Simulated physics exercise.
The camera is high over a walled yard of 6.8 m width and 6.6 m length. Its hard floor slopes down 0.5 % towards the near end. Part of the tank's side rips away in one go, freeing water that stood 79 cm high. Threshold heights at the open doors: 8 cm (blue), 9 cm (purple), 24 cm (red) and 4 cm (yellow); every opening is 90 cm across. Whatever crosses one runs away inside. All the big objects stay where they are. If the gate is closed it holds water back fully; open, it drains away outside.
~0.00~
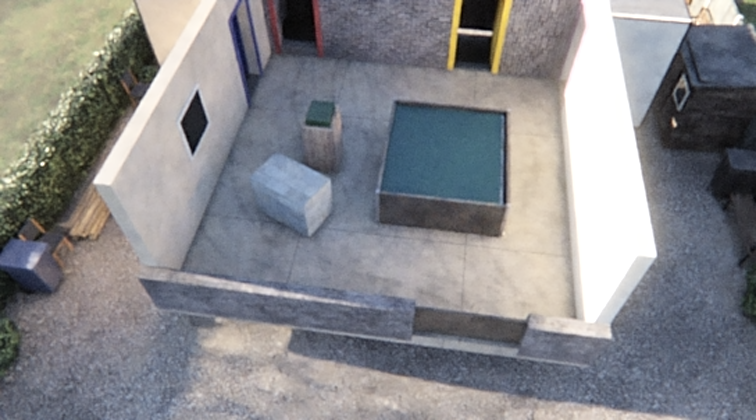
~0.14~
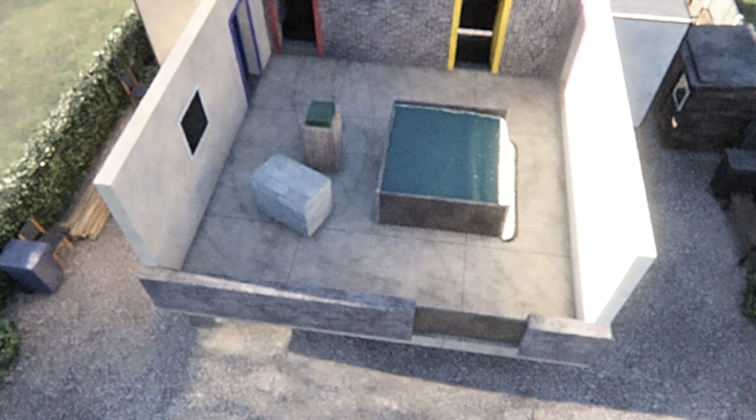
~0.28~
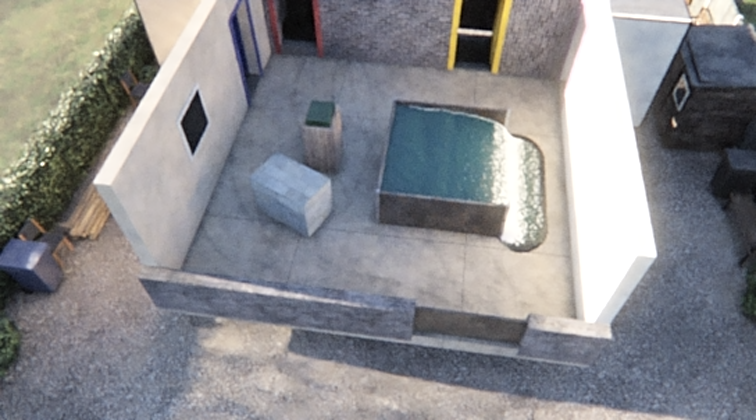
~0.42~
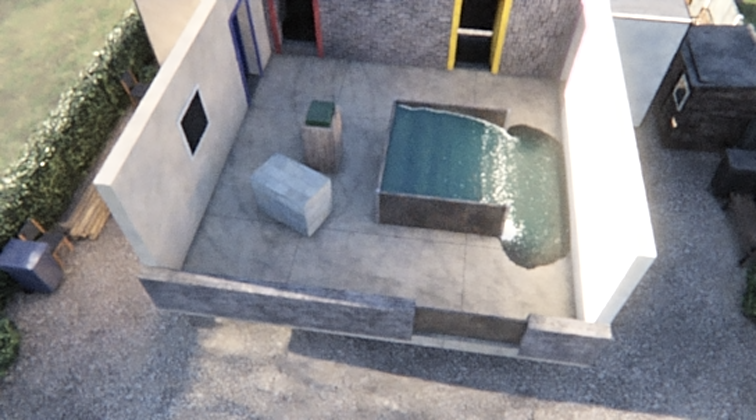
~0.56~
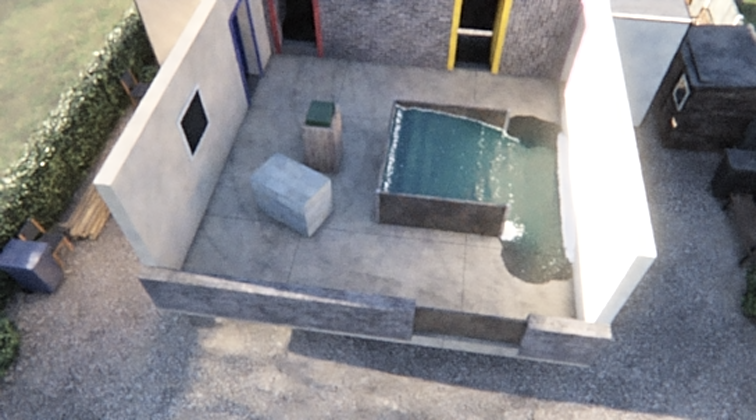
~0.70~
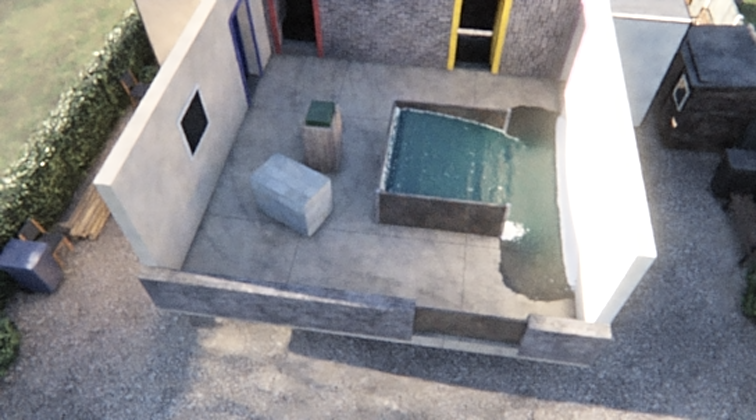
The clip opens on a high view of a walled yard, where a square tank of still, blue-green water stands beside two blocks. Water bursts from the tank's right side in a foaming sheet, then spreads across the floor to the right wall and along it towards the near end, while the tank's level drops slightly.
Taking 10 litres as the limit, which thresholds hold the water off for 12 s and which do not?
Door by door: At the blue door it goes over the limit; at the purple door it goes over the limit; at the red door it keeps below the limit; at the yellow door it passes the limit.
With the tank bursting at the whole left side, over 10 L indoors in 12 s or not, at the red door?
Against that limit: Red above.
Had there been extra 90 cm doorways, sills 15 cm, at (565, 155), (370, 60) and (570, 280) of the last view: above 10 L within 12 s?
In that order: Past it, below, above.
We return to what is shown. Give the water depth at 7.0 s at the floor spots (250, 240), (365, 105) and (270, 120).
In that order: 11, 5 and 12 cm.
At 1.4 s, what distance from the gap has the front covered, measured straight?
About 3.6 m.
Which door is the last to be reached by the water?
The blue one.
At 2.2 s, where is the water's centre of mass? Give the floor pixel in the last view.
At about (501, 190).
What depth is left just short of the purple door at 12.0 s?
Some 6.0 cm.
After 1.4 s water covers 15 % of the floor and is deepest (60 cm) near (561, 195); blue door not reached, purple door 12 cm at the sill, 0 L in, red door not reached, yellow door not reached.
After 2.2 s water covers 30 % of the floor and is deepest (55 cm) near (570, 332); blue door not reached, purple door 19 cm at the sill, 10 L in, red door not reached, yellow door 13 cm at the sill, 0 L in.
After 3.5 s water covers 65 % of the floor and is deepest (33 cm) near (571, 342); blue door not reached, purple door 23 cm at the sill, 94 L in, red door 2 cm at the sill, 0 L in, yellow door 14 cm at the sill, 63 L in.
After 7.0 s water covers 100 % of the floor and is deepest (18 cm) near (224, 166); blue door 11 cm at the sill, 39 L in, purple door 11 cm at the sill, 187 L in, red door 7 cm at the sill, 0 L in, yellow door 6 cm at the sill, 123 L in.
After 12.0 s water covers 100 % of the floor and is deepest (14 cm) near (403, 127); blue door 13 cm at the sill, 77 L in, purple door 6 cm at the sill, 193 L in, red door 11 cm at the sill, 0 L in, yellow door 5 cm at the sill, 141 L in.
